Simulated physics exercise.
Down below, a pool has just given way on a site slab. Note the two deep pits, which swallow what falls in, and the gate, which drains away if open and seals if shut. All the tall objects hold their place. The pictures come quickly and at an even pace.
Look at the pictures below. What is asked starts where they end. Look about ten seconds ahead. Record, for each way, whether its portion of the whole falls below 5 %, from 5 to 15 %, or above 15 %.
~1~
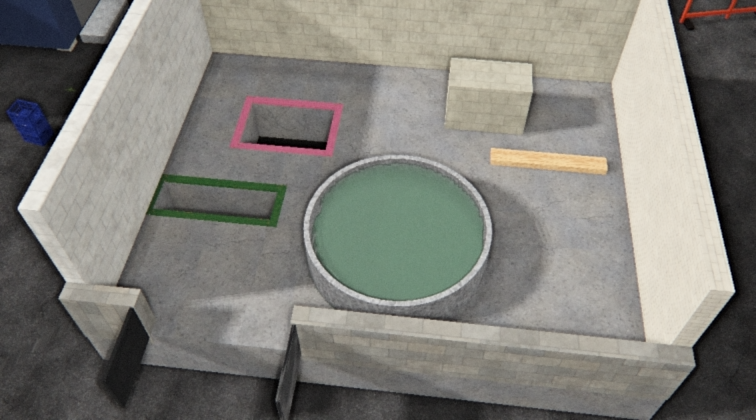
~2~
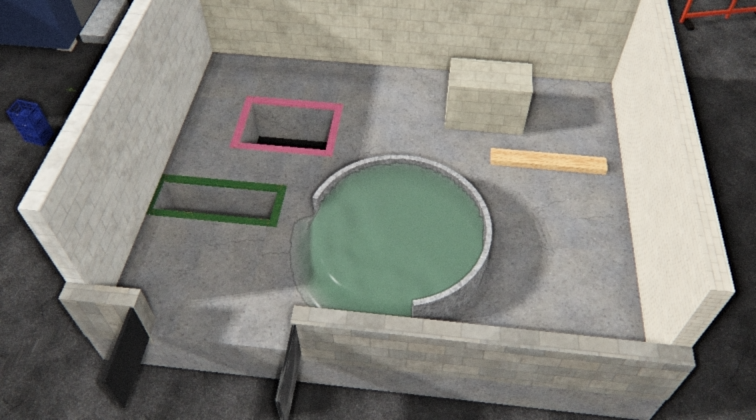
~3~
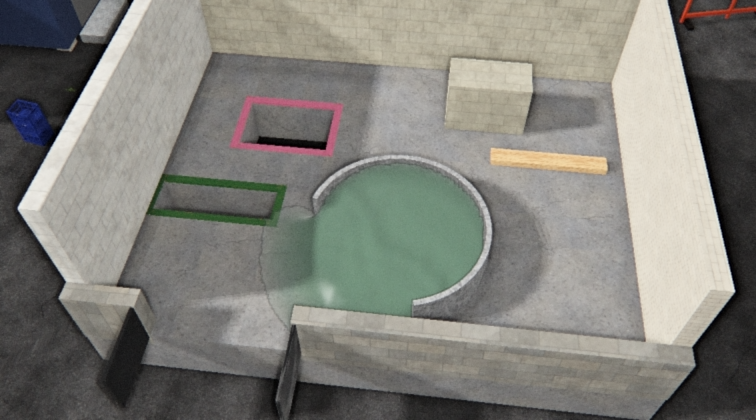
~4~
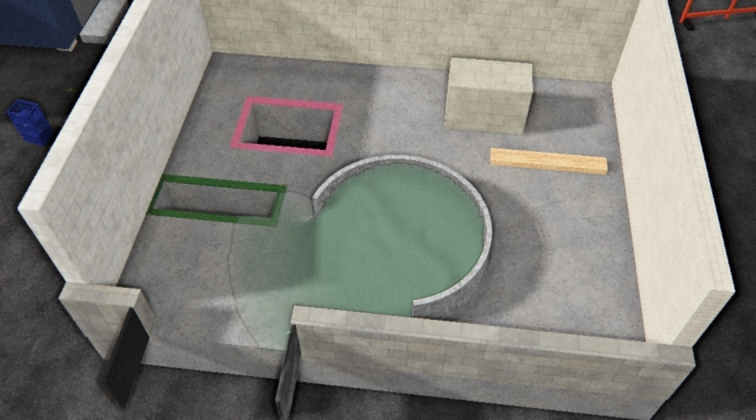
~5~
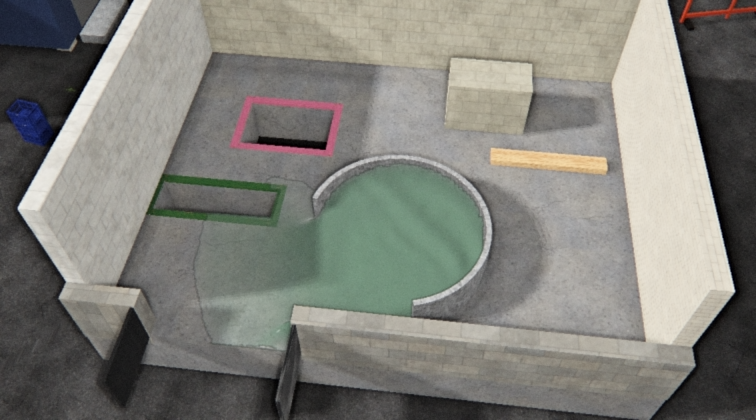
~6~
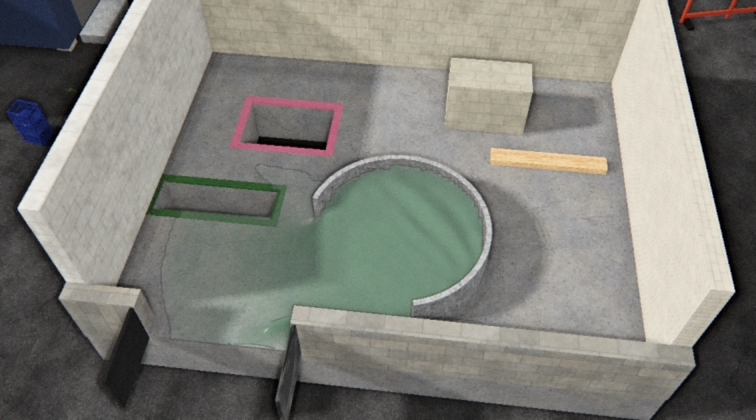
In order: The gate goes higher than fifteen per cent. The pink pit stays lower than five per cent. The green pit goes higher than fifteen per cent.
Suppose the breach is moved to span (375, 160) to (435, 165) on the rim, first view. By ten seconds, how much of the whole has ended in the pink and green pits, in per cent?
Pink: 14 percent; green: 12 percent.
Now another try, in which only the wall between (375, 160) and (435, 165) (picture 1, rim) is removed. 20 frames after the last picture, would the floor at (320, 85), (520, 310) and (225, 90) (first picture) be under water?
Note, points one to three: Reached and soaked / unreached / reached and soaked.
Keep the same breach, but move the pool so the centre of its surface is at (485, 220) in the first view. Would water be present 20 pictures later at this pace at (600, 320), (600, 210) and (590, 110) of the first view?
Spot one wetted, spot two wetted, spot three unwetted.
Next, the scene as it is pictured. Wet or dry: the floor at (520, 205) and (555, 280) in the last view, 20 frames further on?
Spared, soaked.
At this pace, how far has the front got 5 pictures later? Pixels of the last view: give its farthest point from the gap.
Somewhere about (621, 342).
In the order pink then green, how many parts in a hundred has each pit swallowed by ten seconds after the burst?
Close to 0 per cent, and close to 38 per cent.
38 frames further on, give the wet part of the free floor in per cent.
That comes to about 40 per cent.
A moment on, water covers 25 % of the floor; the gate 5 %, the pink pit 0 %, the green pit 2 %.
Next, water covers 30 % of the floor; the gate 12 %, the pink pit 0 %, the green pit 4 %.
Then, water covers 35 % of the floor; the gate 20 %, the pink pit 0 %, the green pit 16 %.
Later, water covers 40 % of the floor; the gate 29 %, the pink pit 0 %, the green pit 30 %.
In the end, water covers 45 % of the floor; the gate 36 %, the pink pit 0 %, the green pit 38 %.
